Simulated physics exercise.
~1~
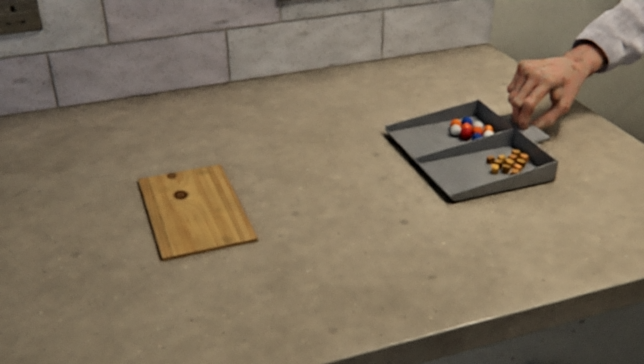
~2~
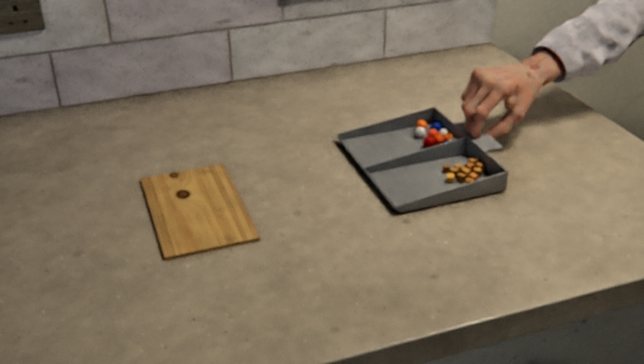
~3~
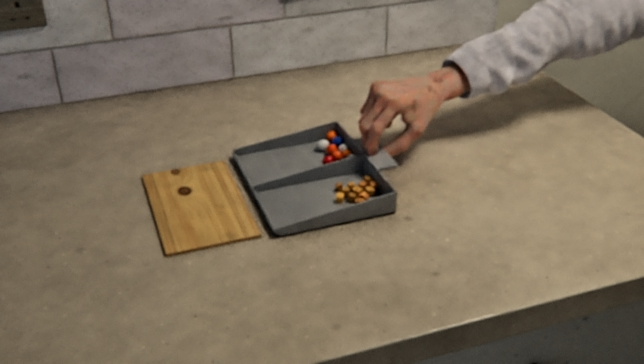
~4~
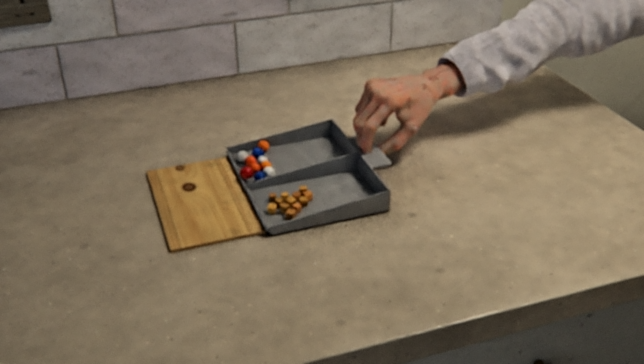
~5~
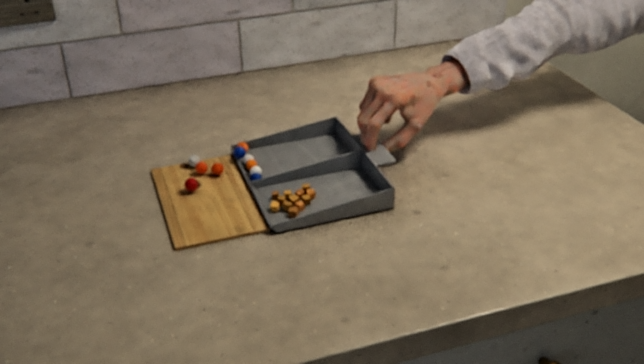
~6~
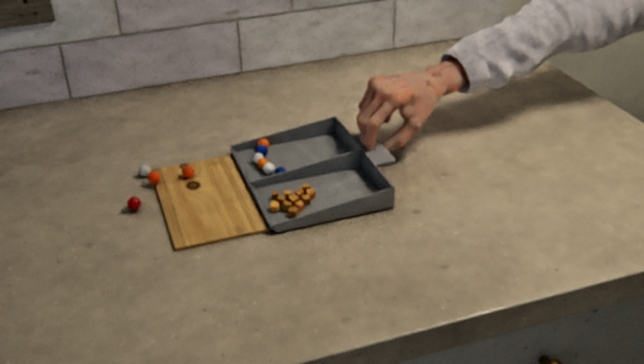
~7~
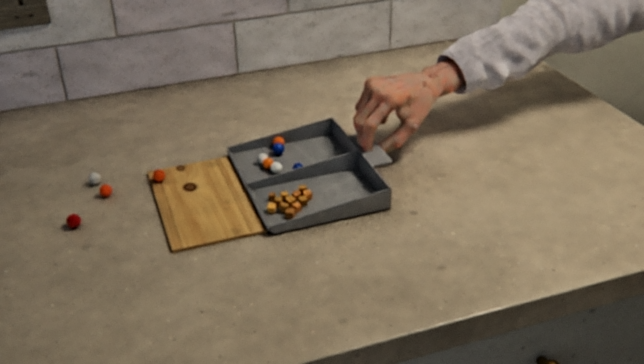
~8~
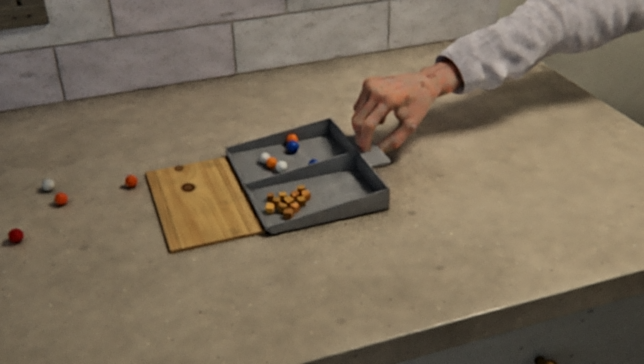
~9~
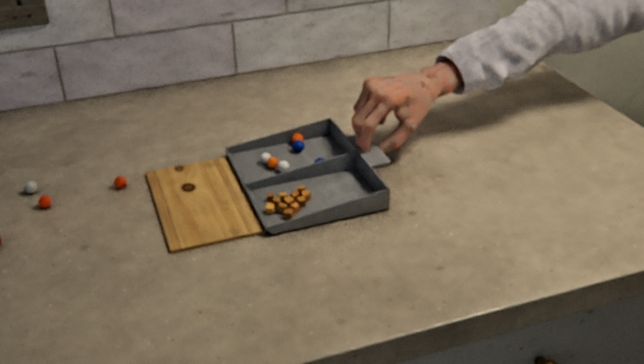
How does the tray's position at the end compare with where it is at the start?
At the start the tray sits towards the right of the counter, well apart from the wooden board. By the end it is further left, resting against the right side of the board.
